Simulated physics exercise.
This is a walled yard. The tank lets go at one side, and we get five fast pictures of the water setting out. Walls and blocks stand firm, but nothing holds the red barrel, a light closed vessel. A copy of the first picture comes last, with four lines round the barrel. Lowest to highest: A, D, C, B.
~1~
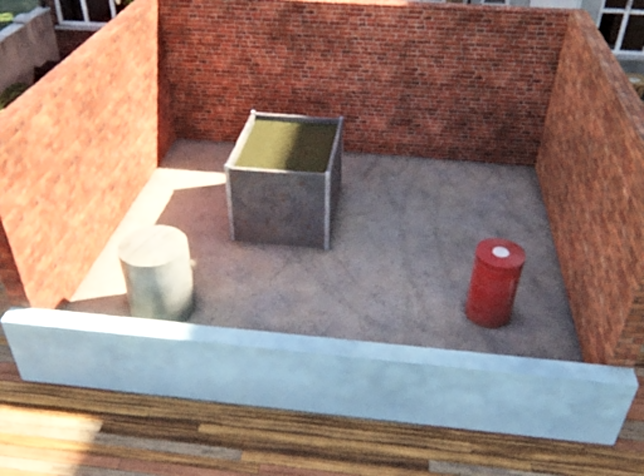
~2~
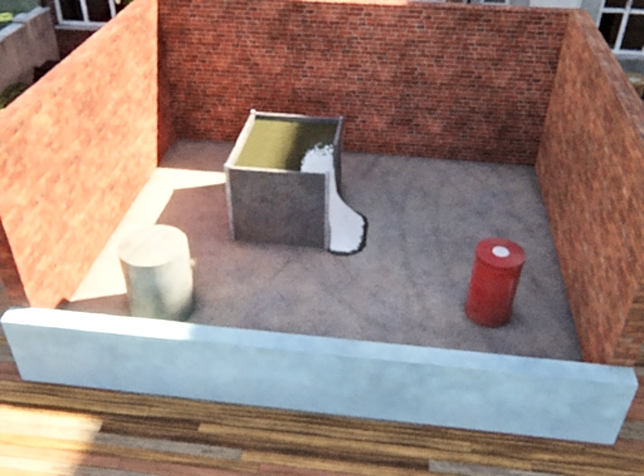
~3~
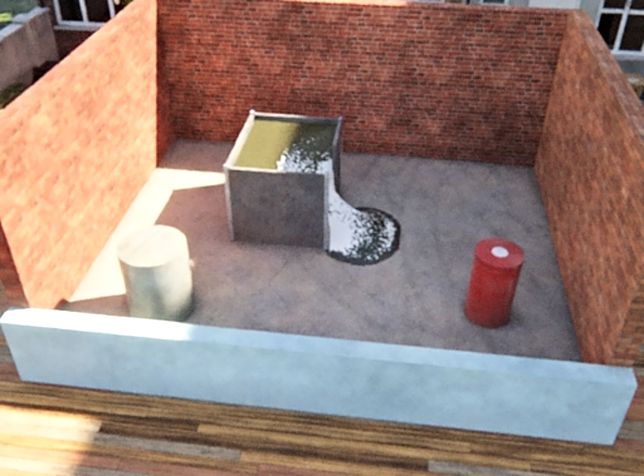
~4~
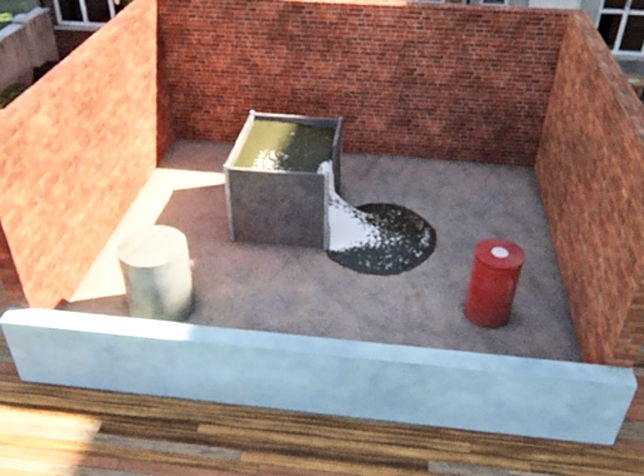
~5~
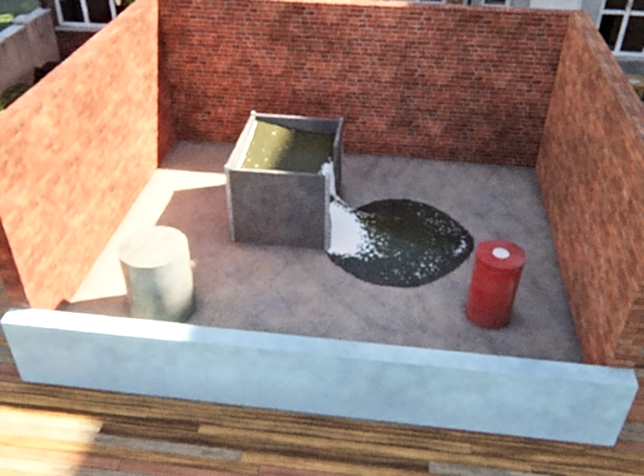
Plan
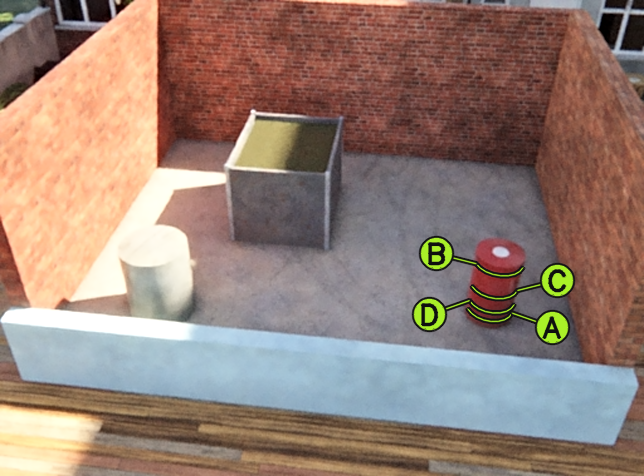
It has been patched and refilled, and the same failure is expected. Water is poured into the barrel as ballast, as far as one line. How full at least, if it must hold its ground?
The limit is C.
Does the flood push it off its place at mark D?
Yes.
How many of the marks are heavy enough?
Two of the four.
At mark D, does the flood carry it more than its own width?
Yes.
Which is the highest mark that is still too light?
It is D.
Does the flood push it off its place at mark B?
No, that is safe.
In lime, A at (491, 321); B at (500, 275); C at (495, 298); D at (492, 312); from the bottom up A, D, C, B.
For mark A, it is pushed about 5 times its own width away.
For mark B, it does not move.
For mark C, it shifts by a finger or two and stays.
For mark D, it is pushed about its own width away.
